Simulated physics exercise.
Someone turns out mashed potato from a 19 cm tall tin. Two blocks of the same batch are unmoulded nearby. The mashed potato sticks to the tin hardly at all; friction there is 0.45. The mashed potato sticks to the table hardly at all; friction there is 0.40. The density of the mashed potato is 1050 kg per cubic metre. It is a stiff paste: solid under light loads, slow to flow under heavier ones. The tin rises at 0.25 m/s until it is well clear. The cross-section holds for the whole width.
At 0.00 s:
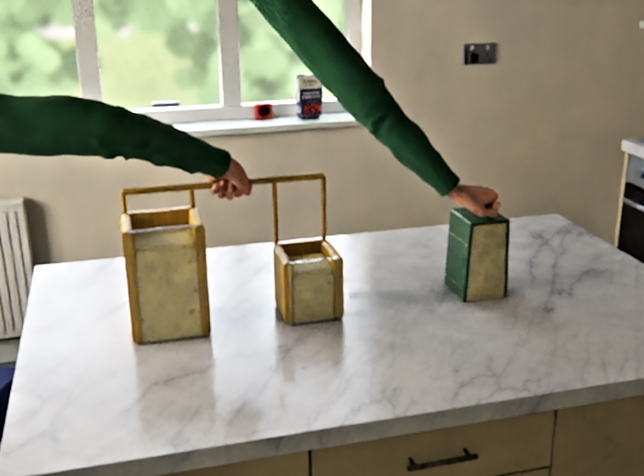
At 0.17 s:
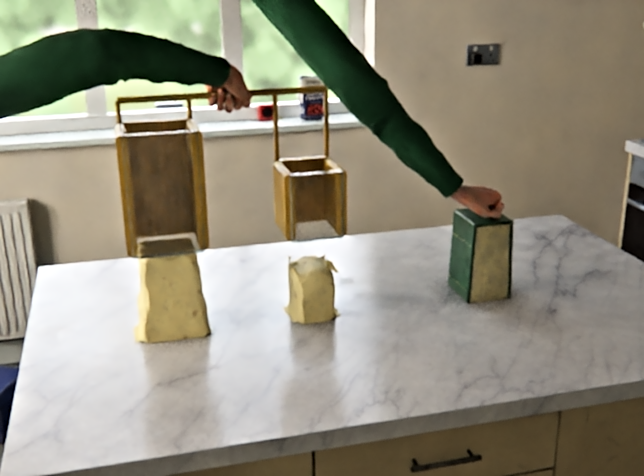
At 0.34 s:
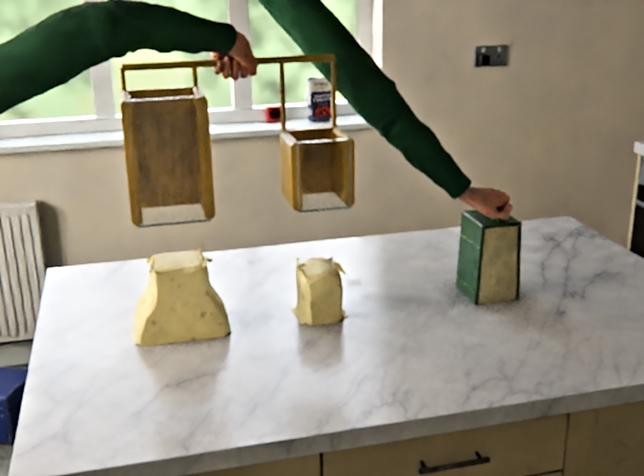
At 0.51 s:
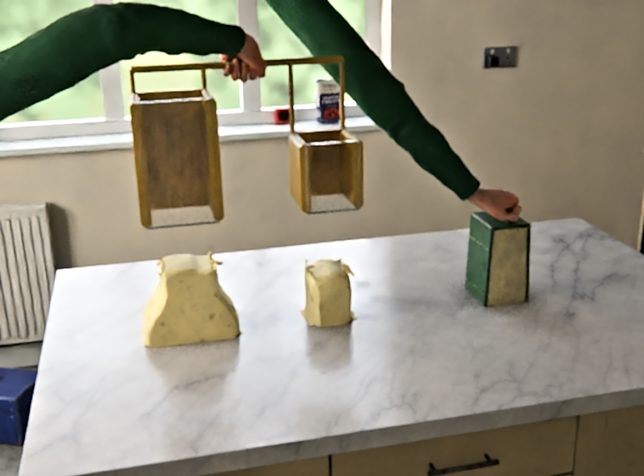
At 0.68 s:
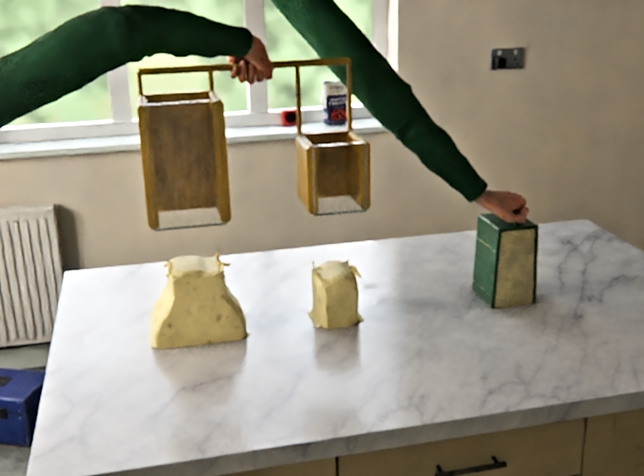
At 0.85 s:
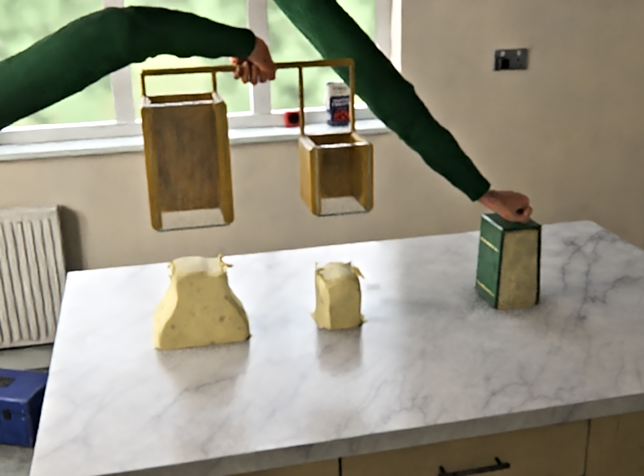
We see one hand lift a joined pair of wooden moulds off two pale yellow blocks, the left block slumping and widening at its base while the smaller keeps its height, as another hand rests on a green tin.
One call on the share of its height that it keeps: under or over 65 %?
The share of its height that it keeps is over 65 %.
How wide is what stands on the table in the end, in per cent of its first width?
Roughly 150 %.
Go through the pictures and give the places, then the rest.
In the first picture, top corner of the tin at (507, 223), not yet moved; top of the mashed potato at (498, 225); blocks stand 22 cm, 12 cm (left to right).
In the second picture, top corner of the tin at (510, 224), not yet moved; top of the mashed potato at (501, 226); blocks stand 20 cm, 12 cm (left to right).
In the third picture, top corner of the tin at (519, 225), not yet moved; top of the mashed potato at (510, 227); blocks stand 17 cm, 12 cm (left to right).
In the fourth picture, top corner of the tin at (528, 227), not yet moved; top of the mashed potato at (519, 229); blocks stand 17 cm, 12 cm (left to right).
In the fifth picture, top corner of the tin at (535, 229), not yet moved; top of the mashed potato at (526, 231); blocks stand 17 cm, 12 cm (left to right).
In the sixth picture, top corner of the tin at (539, 228), moved 3 mm; top of the mashed potato at (529, 232); blocks stand 17 cm, 12 cm (left to right).
After 1.20 s, the tin is up by 8.7 cm.
After 1.61 s, the tin is up by 19 cm; what stands on the table is 83 % of the tin's depth.
After 2.02 s, the tin is up by 29 cm; what stands on the table is 82 % of the tin's depth.
After 2.43 s, the tin is up by 31 cm; what stands on the table is 82 % of the tin's depth.
After 2.53 s, at the end, the tin is up by 31 cm; what stands on the table is 82 % of the tin's depth.
